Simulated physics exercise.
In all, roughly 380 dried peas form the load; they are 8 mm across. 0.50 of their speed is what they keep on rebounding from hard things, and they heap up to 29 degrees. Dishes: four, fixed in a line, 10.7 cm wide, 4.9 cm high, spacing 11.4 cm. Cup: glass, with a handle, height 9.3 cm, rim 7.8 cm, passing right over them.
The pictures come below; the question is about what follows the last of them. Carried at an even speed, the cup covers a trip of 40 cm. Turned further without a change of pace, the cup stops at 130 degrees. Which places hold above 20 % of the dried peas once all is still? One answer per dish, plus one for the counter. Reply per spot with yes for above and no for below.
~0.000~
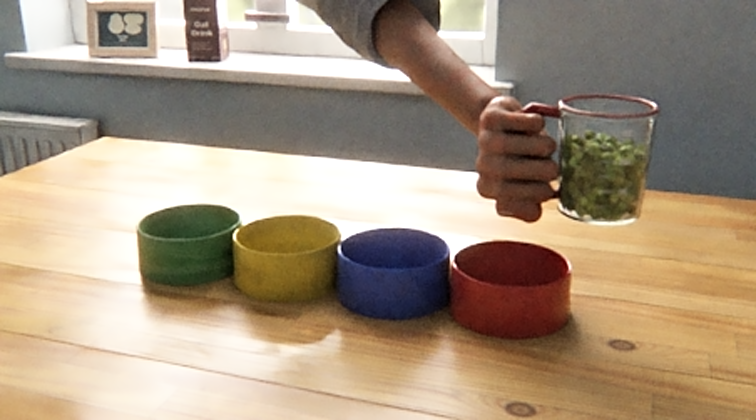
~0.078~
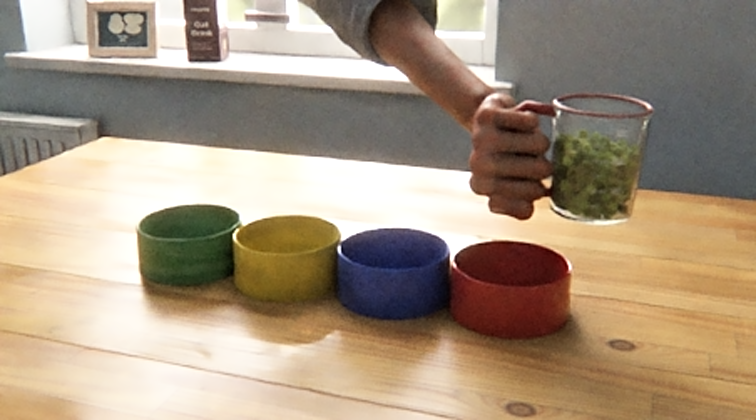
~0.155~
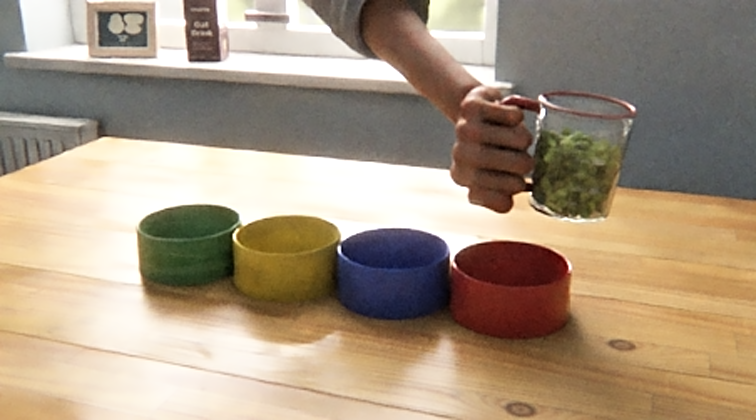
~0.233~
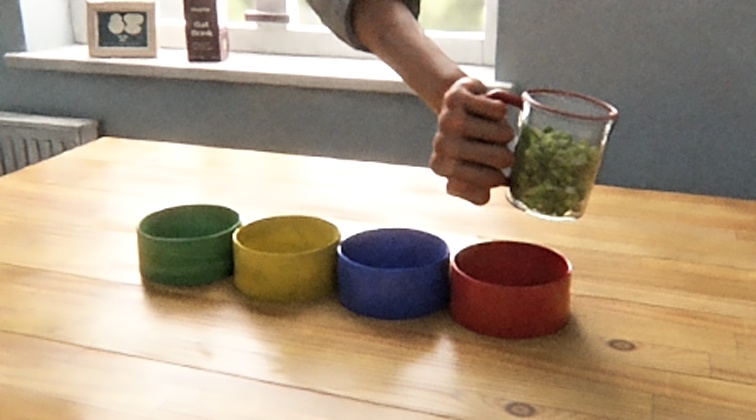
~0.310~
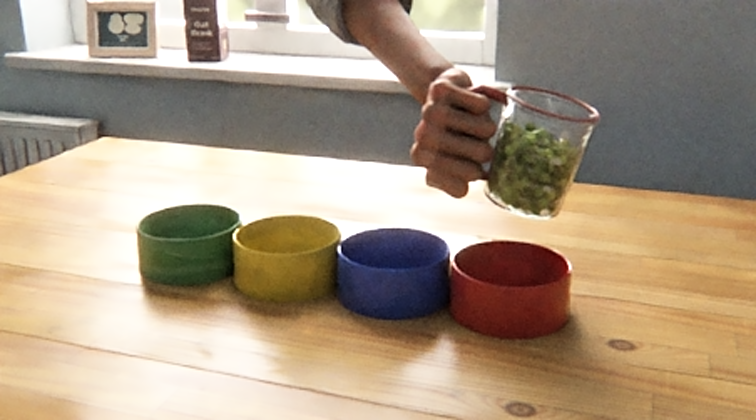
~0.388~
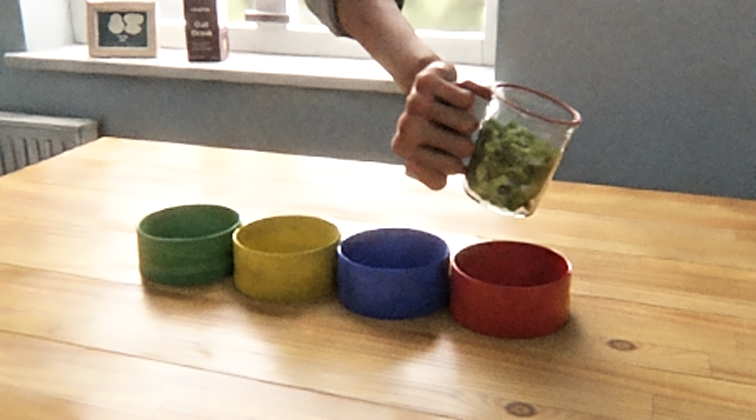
Red: No, below. Blue: No, below. Green: No, below. Yellow: Yes, above. Counter: No, below.
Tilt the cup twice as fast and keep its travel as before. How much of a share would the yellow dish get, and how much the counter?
Shares: Yellow dish 10, counter 10.
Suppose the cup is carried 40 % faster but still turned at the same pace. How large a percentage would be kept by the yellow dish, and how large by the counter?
Yellow: 100; counter: 0.
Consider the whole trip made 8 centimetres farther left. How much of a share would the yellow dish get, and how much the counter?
Shares would be yellow 0 and counter 0.
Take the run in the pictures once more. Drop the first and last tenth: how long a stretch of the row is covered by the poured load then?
Some 6 cm.
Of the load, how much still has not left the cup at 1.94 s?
Roughly 85 percent.
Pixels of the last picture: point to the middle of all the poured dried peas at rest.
Estimated resting centre: Around (284, 258).
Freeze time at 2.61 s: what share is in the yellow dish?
100 % so far.
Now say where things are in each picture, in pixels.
The first frame shows cup at (603, 159), tilt 0 degrees, lip at (657, 109), moved 0.0 cm; middle of the pieces at (603, 169); red dish at (511, 263); blue dish at (394, 248); yellow dish at (288, 234); green dish at (190, 221).
The second frame shows cup at (597, 159), tilt 1 degrees, lip at (651, 110), moved 0.6 cm; middle of the pieces at (596, 169).
The third frame shows cup at (578, 157), tilt 5 degrees, lip at (635, 112), moved 2.1 cm; middle of the pieces at (577, 167).
The fourth frame shows cup at (557, 155), tilt 10 degrees, lip at (616, 115), moved 3.9 cm; middle of the pieces at (556, 165).
The fifth frame shows cup at (537, 153), tilt 14 degrees, lip at (598, 118), moved 5.6 cm; middle of the pieces at (535, 163).
The sixth frame shows cup at (517, 152), tilt 18 degrees, lip at (579, 121), moved 7.4 cm; middle of the pieces at (514, 161); red dish at (511, 263); blue dish at (394, 248); yellow dish at (288, 234); green dish at (190, 221). The cup turns about 55 degrees a second and travels 23 cm a second.
After 1.32 s, tilt 70 degrees; cup holds 100 %.
Then, at 1.94 s, tilt 105 degrees; cup holds 85 %, yellow 15 %.
After 2.61 s, tilt 130 degrees; cup holds 0 %, yellow 100 %.
By 3.0 s all is still; red 0 %, blue 0 %, green 0 %, yellow 100 %, counter 0 %.
